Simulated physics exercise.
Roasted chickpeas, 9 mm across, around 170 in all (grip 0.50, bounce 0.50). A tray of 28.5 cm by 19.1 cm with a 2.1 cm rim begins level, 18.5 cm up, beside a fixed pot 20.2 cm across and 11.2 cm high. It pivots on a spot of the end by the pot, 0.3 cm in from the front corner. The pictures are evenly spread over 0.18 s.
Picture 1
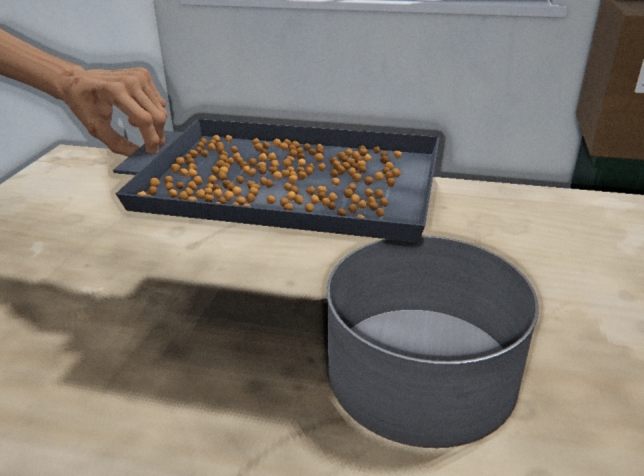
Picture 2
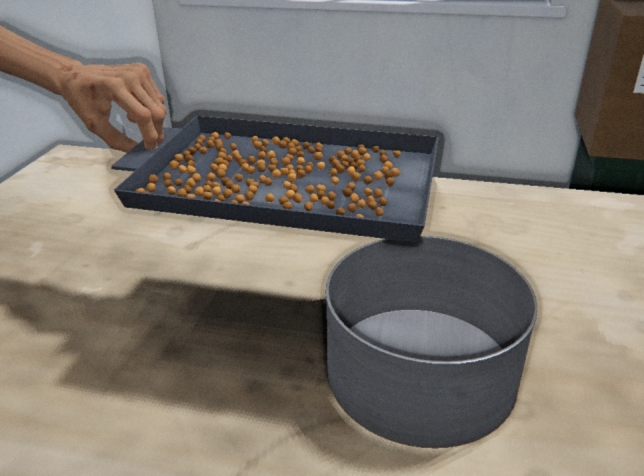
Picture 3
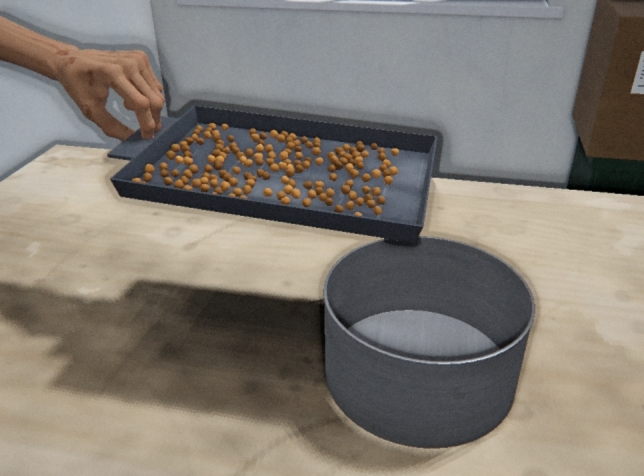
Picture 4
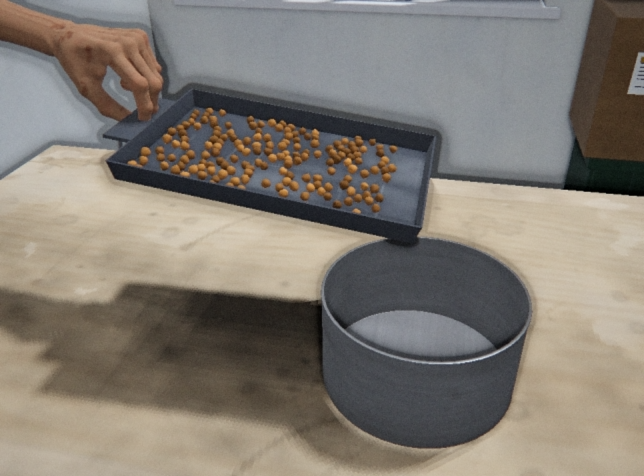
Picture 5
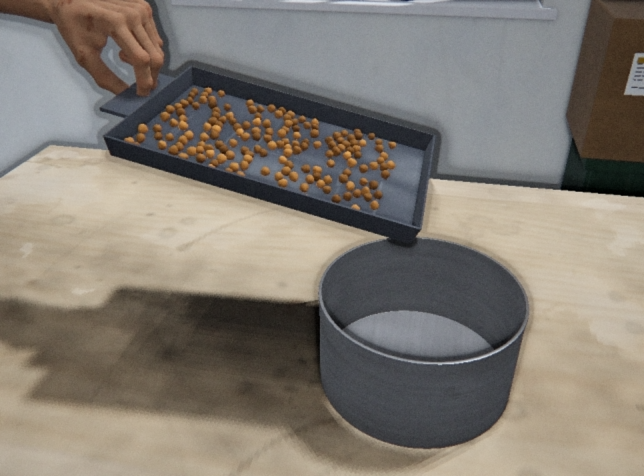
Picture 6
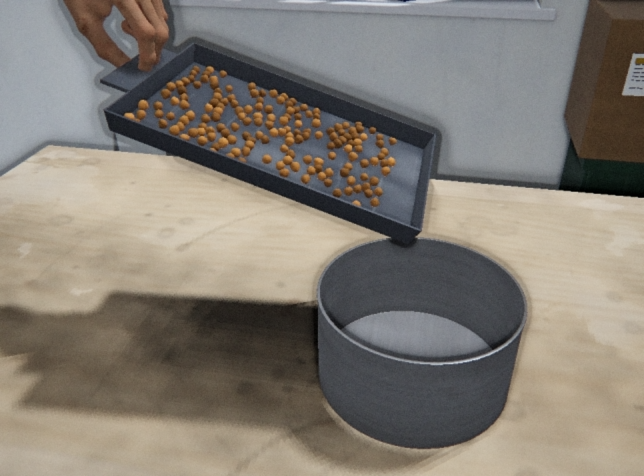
A hand gripping the left end of a dark tray scattered with small orange-brown balls raised that end slowly, then higher, so the tray slanted down toward the round gray pot on the wooden table.
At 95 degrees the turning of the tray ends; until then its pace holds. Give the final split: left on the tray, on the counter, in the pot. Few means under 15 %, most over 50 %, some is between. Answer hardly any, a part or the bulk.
Left on the tray: Hardly any; on the counter: A part; in the pot: The bulk.
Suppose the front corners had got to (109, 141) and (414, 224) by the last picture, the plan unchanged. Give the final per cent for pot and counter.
Pot 75, counter 25.
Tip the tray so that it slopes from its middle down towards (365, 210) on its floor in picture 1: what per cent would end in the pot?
Some 80 per cent.
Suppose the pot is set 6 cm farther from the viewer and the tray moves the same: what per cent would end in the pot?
It would be near 70 per cent.
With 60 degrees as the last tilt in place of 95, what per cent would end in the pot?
In that case some 20 per cent.
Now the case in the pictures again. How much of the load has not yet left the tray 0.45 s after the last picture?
Some 85 per cent of the load.
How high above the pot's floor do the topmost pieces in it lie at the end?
Some 2.0 cm.
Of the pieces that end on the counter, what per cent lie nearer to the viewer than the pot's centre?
Some 10 per cent.
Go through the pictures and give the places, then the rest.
Tray tilt 0 degrees, front corners at (123, 192) and (420, 222); middle of the pieces at (277, 176); pot at (430, 290), in the first frame.
Tray tilt 1 degrees, front corners at (121, 188) and (419, 222); middle of the pieces at (276, 174), in the second frame.
Tray tilt 3 degrees, front corners at (117, 177) and (418, 223), lowest corner right front; middle of the pieces at (274, 168), in the third frame.
Tray tilt 7 degrees, front corners at (113, 159) and (417, 223), lowest corner right front; middle of the pieces at (272, 159), in the fourth frame.
Tray tilt 13 degrees, front corners at (111, 135) and (416, 225), lowest corner right front; middle of the pieces at (272, 146), in the fifth frame.
Tray tilt 18 degrees, front corners at (112, 110) and (416, 226), lowest corner right front; middle of the pieces at (274, 133); pot at (420, 291), in the sixth frame.
Then, 0.27 s after the last picture, tilt 56 degrees; the tray holds 100 %, the pot 0 %.
Then, 0.45 s after the last picture, tilt 82 degrees; the tray holds 85 %, the pot 0 %.
Then, 0.75 s after the last picture, tilt 95 degrees; the tray holds 15 %, the pot 50 %.
In the end, tray 0 %, counter 30 %, pot 70 %.
